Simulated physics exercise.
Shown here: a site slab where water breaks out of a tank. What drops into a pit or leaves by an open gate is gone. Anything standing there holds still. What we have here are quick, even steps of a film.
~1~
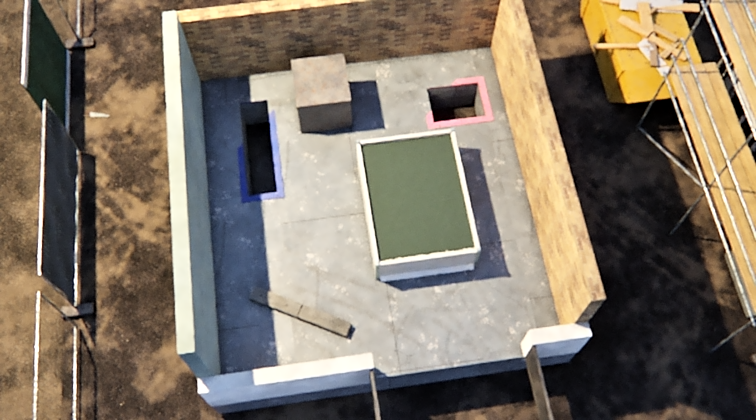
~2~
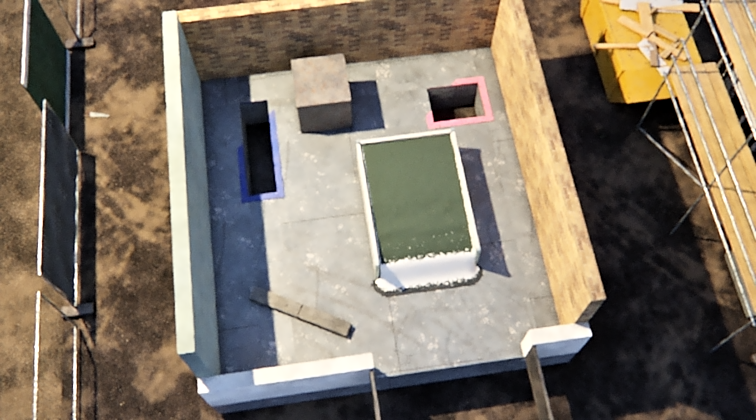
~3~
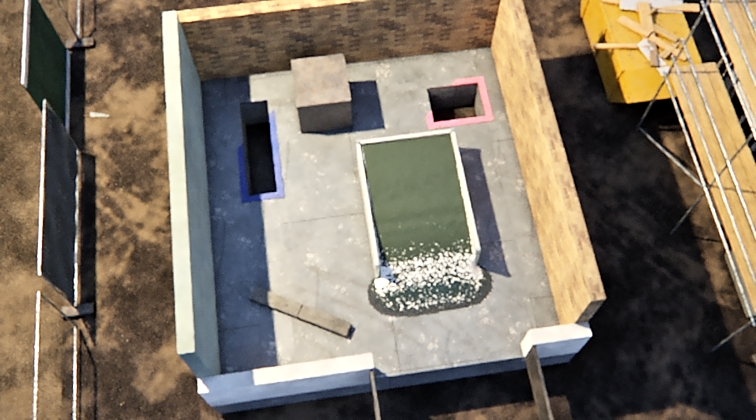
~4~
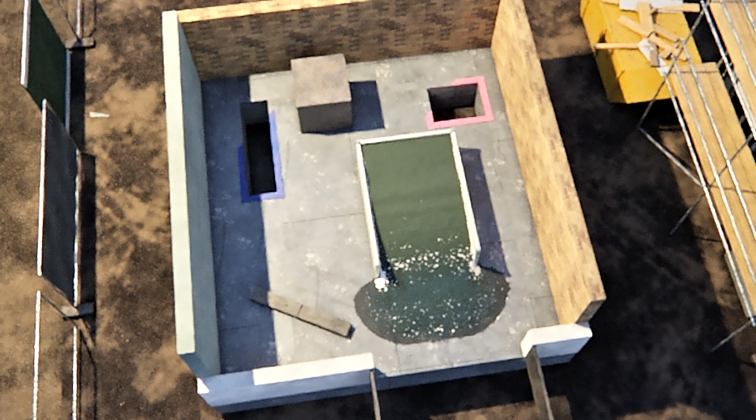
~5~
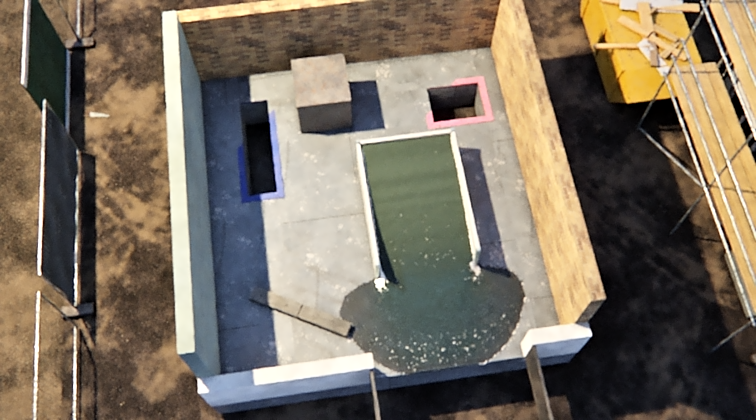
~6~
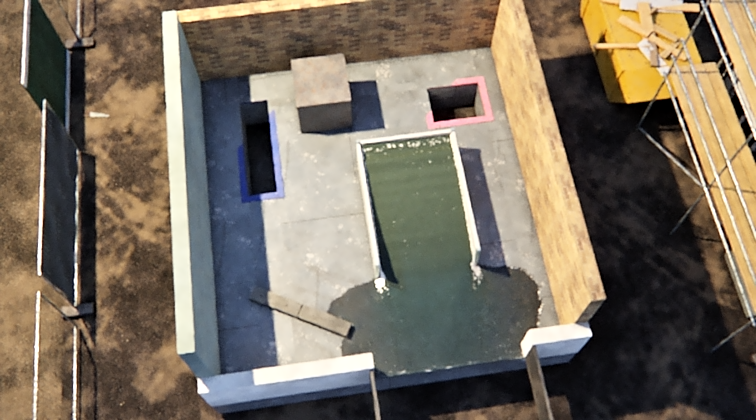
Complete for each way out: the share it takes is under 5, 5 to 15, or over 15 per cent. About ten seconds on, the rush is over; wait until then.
Completed: For the gate it is over 15 per cent; for the blue pit it is under 5 per cent; for the pink pit it is under 5 per cent.
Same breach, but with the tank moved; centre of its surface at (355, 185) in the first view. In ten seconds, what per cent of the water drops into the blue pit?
The blue pit takes 8 per cent.
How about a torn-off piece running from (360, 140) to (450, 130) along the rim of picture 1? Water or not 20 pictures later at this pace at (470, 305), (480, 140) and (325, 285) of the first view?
In the order asked: Out of reach, sodden, out of reach.
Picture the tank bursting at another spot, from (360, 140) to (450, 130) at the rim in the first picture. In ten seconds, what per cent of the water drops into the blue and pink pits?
In percent: Blue 14, pink 50.
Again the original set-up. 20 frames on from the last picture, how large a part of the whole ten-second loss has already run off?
Close to 70 per cent.
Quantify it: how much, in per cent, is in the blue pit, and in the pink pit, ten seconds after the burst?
That's 0 per cent for the first and 2 per cent for the second.
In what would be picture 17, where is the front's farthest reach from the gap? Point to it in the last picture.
My guess would be about (222, 386).
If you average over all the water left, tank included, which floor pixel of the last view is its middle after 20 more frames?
Centre: Close to (416, 265).
A moment on, water covers 20 % of the floor; the gate 15 %, the blue pit 0 %, the pink pit 0 %.
Next, water covers 25 % of the floor; the gate 34 %, the blue pit 0 %, the pink pit 0 %.
Then, water covers 35 % of the floor; the gate 55 %, the blue pit 0 %, the pink pit 0 %.
Later, water covers 45 % of the floor; the gate 70 %, the blue pit 0 %, the pink pit 1 %.
In the end, water covers 45 % of the floor; the gate 79 %, the blue pit 1 %, the pink pit 2 %.
